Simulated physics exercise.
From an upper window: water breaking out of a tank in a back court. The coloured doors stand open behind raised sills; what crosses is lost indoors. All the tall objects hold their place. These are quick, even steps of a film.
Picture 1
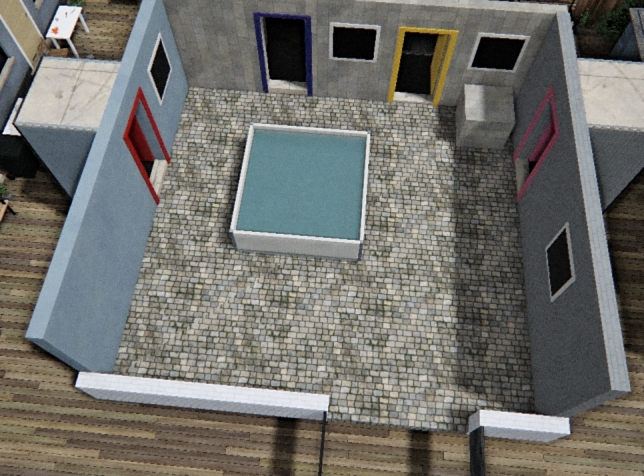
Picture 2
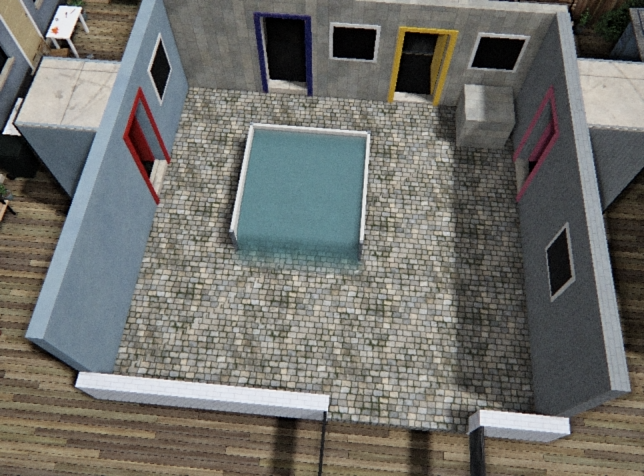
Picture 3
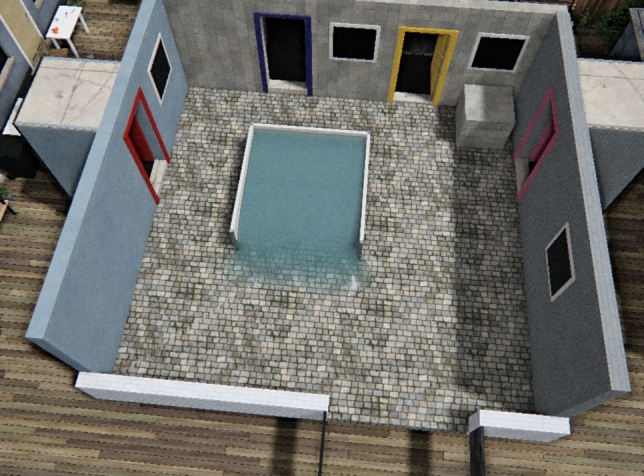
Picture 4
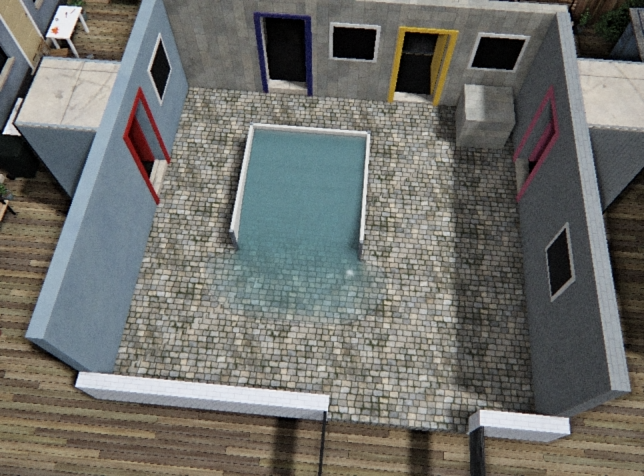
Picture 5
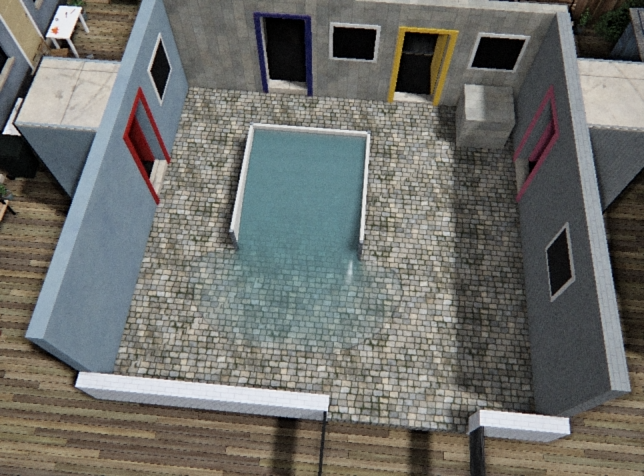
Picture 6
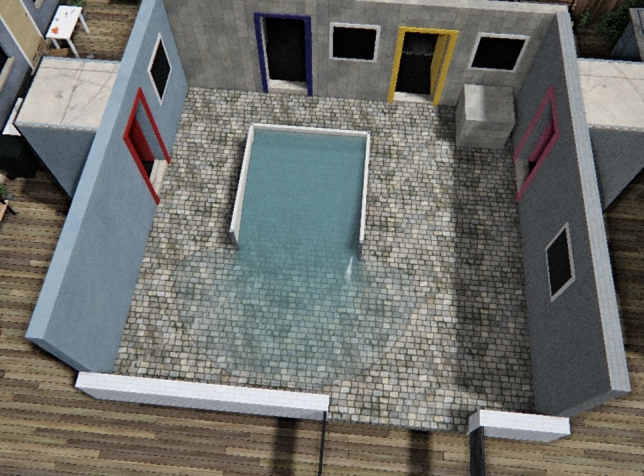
We see a water tank standing whole in a paved, walled court with coloured doors, then its near side disappears and water pours out, spreading in a widening, rounded sheet across the paving toward the low front wall.
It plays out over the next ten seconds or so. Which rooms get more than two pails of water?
In the end: The pink door stays under that; the red door stays under that; the yellow door stays under that; the blue door stays under that.
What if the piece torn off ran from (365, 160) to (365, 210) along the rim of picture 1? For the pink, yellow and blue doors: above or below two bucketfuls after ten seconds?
The pink one passes that mark; the yellow one is over; the blue one is under.
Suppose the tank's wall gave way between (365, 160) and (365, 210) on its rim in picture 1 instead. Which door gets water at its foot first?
The pink one.
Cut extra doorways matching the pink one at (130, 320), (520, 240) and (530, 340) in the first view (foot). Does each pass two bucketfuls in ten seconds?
In turn: Takes more, lets less in, keeps below it.
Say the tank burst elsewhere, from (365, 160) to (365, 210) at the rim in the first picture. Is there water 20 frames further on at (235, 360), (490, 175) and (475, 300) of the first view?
One after the other: No water, covered, flooded.
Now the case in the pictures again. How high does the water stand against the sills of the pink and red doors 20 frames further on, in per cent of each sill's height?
Roughly 0 per cent, then 10 per cent.
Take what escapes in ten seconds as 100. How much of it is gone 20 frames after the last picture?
I make it 55 per cent.
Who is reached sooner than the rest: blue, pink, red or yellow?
I say the red door.
A moment on, water covers 30 % of the floor; the pink door not reached, the red door not reached, the yellow door not reached, the blue door not reached.
Next, water covers 35 % of the floor; the pink door not reached, the red door not reached, the yellow door not reached, the blue door not reached.
Then, water covers 45 % of the floor; the pink door not reached, the red door not reached, the yellow door not reached, the blue door not reached.
Later, water covers 70 % of the floor; the pink door not reached, the red door wet at the sill, nothing in, the yellow door not reached, the blue door wet at the sill, nothing in.
In the end, water covers 95 % of the floor; the pink door wet at the sill, nothing in, the red door wet at the sill, nothing in, the yellow door wet at the sill, nothing in, the blue door wet at the sill, nothing in.
